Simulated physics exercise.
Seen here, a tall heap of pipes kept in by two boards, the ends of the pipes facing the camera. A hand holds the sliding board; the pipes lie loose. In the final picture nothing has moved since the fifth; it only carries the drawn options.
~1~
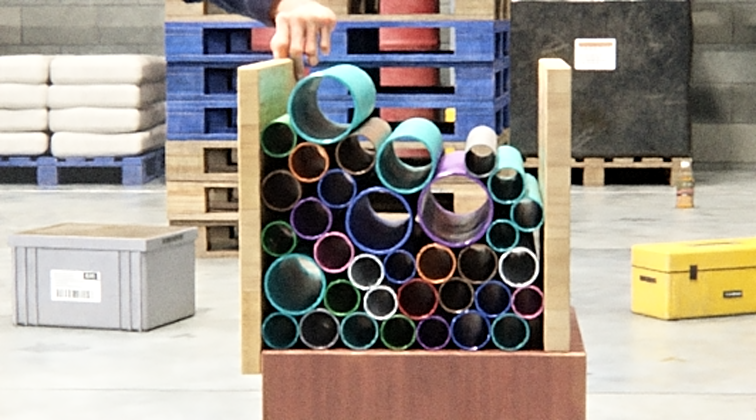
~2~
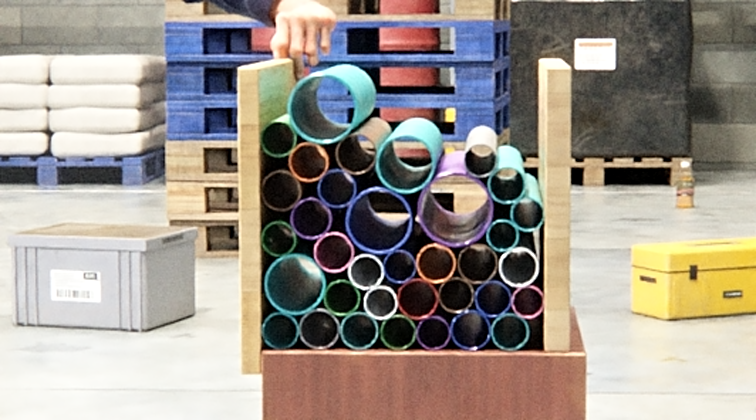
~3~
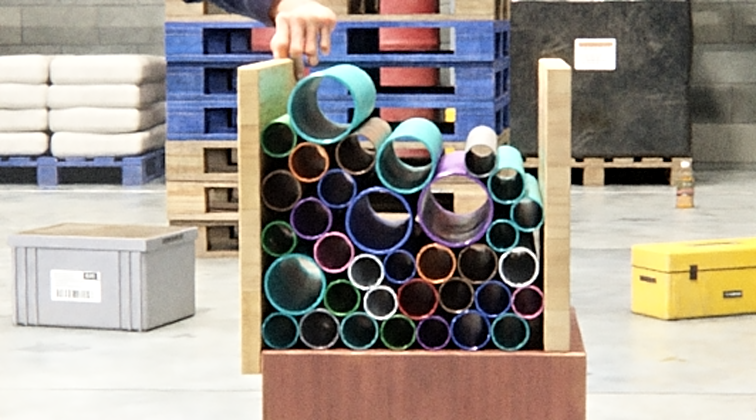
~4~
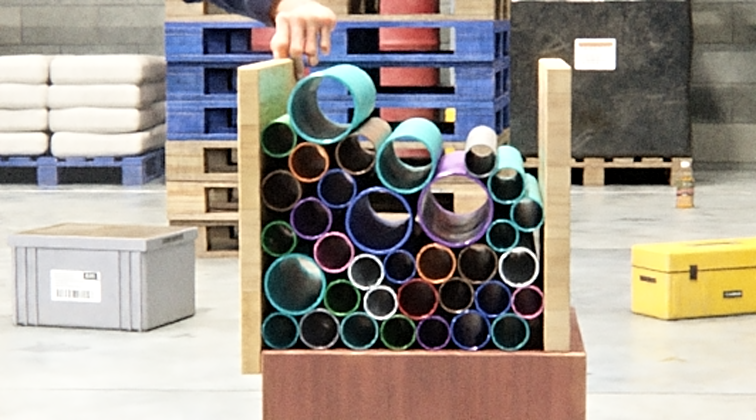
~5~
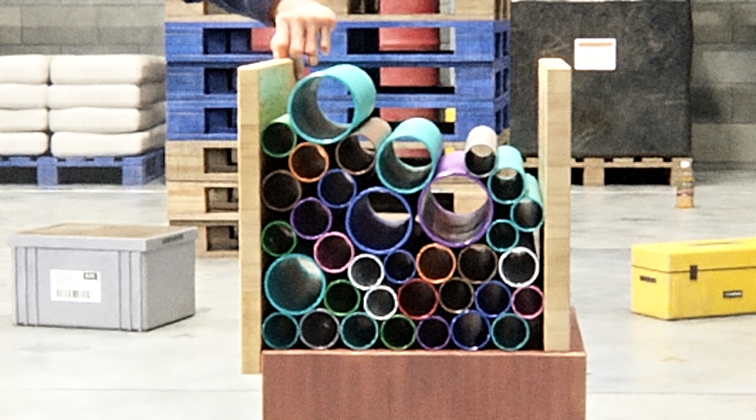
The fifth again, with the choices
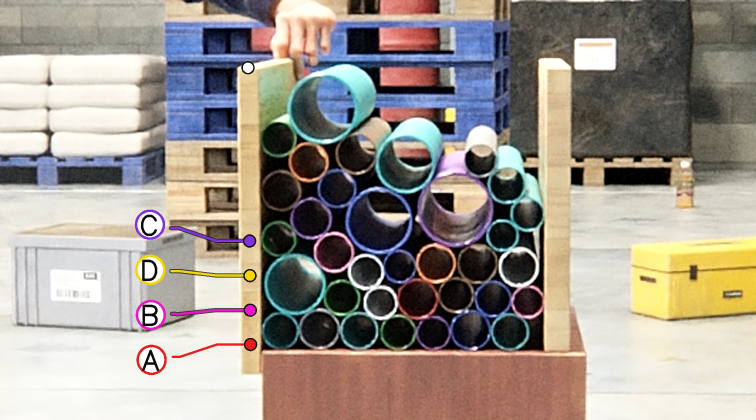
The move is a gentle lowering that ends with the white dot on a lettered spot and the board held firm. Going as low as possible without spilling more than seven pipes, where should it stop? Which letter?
It can be let down to C.
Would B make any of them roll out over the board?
At B: Yes.
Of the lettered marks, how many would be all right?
The number is one.
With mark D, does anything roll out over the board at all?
Yes.
On the marked copy, A at (250, 344); B at (250, 310); C at (249, 241); D at (250, 276); the white dot at (248, 68).
With C. Early on, top of the board (260, 145).
Further on, top of the board (261, 233).
At the end, top of the board (261, 240), about four out over the board.
As for the rest, A eight out over the board; B eight out over the board; D eight out over the board.
